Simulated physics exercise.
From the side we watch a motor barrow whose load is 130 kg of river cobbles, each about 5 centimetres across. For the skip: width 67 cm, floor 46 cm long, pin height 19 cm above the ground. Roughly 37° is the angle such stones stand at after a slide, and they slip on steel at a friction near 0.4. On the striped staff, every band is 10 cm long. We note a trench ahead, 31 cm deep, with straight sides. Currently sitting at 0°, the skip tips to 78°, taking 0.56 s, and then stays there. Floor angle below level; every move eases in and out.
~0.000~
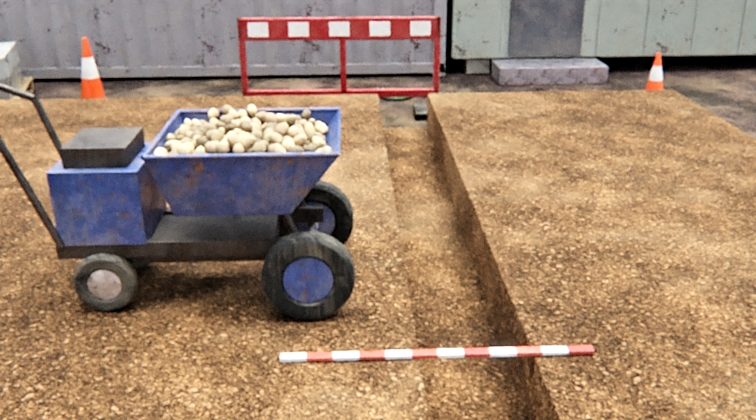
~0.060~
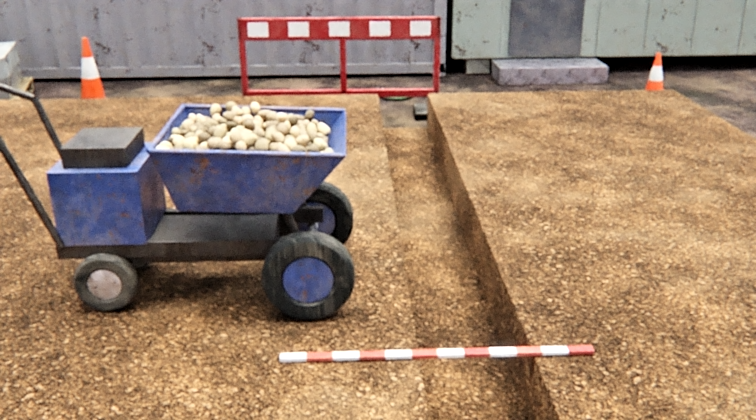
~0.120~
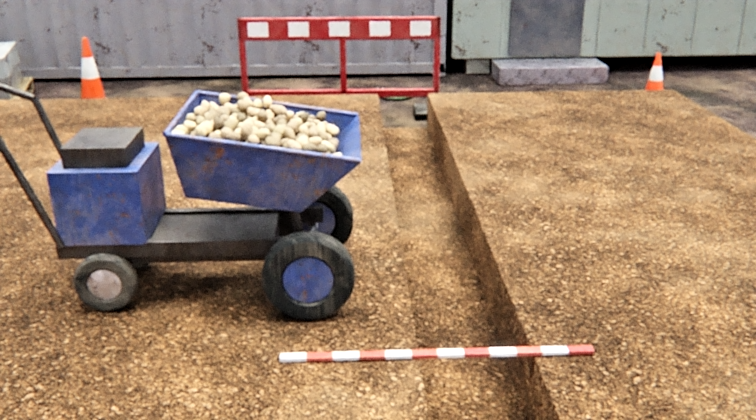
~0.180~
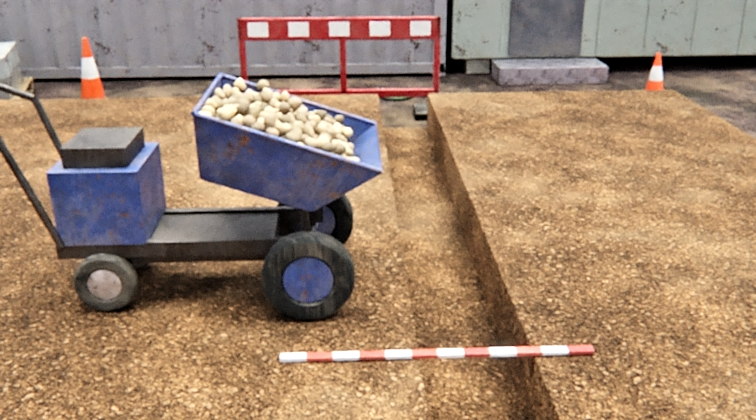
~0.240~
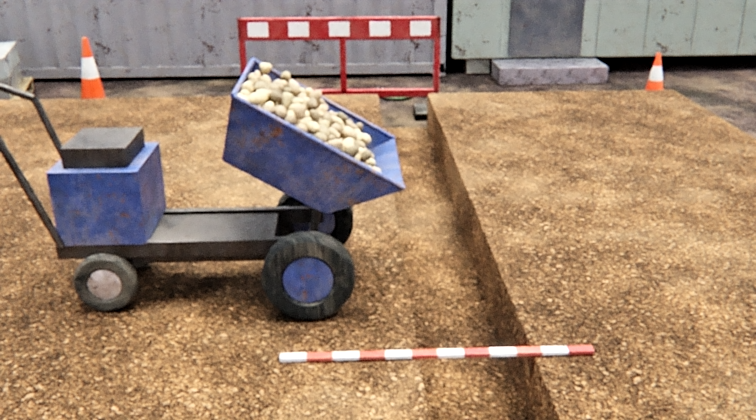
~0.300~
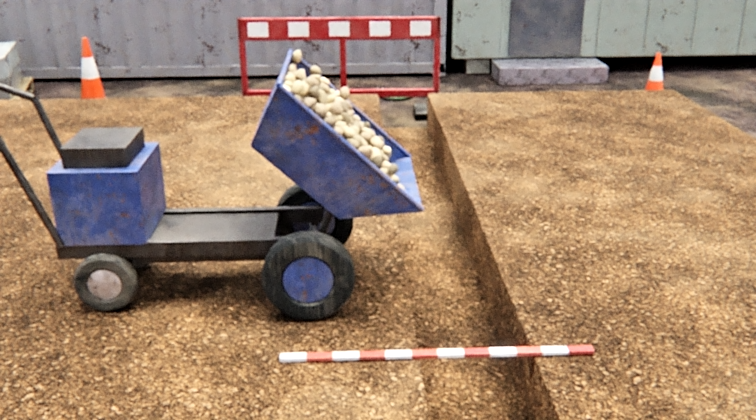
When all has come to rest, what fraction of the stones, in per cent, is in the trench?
At the end about 57 per cent of the stones are there.
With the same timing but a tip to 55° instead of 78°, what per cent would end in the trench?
Some 45% would finish there.
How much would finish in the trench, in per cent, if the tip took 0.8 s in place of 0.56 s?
My guess is near 80 percent.
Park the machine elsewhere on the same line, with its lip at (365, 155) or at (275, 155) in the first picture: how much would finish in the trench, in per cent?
Around 35% for the first place and 95% for the second.
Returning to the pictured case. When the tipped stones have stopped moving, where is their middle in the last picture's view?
Around (496, 314).
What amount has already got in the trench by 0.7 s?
By then, around 45 percent.
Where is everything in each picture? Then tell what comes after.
In the first picture, the skip is at 0°, its lip at (339, 154); the top of the load is at (246, 117).
The second picture shows lip at (345, 156), floor tilted 2°, highest stones at (242, 114); the stones move at 0.6 m/s on average.
In the third picture, the skip is at 9°, its lip at (360, 161); the top of the load is at (231, 109); the stones move at 1.2 m/s on average.
In the fourth picture, the skip is at 19°, its lip at (382, 172); the top of the load is at (233, 97); the stones move at 1.6 m/s on average.
The fifth picture shows lip at (404, 188), floor tilted 31°, highest stones at (261, 82); the stones move at 1.9 m/s on average.
In the sixth picture, the skip is at 43°, its lip at (423, 210); the top of the load is at (291, 73); the stones move at 2.0 m/s on average.
After 0.4 s the floor is at 66°; 100 % in the skip; the foremost stones are at (436, 215).
After 0.7 s the floor is at 78°; 36 % in the skip, 44 % in the trench, 19 % past the trench; the foremost stones are at (551, 238).
After 1.0 s the floor is at 78°; 1 % in the skip, 56 % in the trench, 43 % past the trench; the foremost stones are at (739, 257).
After 3.0 s the floor is at 78°; 0 % in the skip, 57 % in the trench, 43 % past the trench; the foremost stones are past the picture's edge.
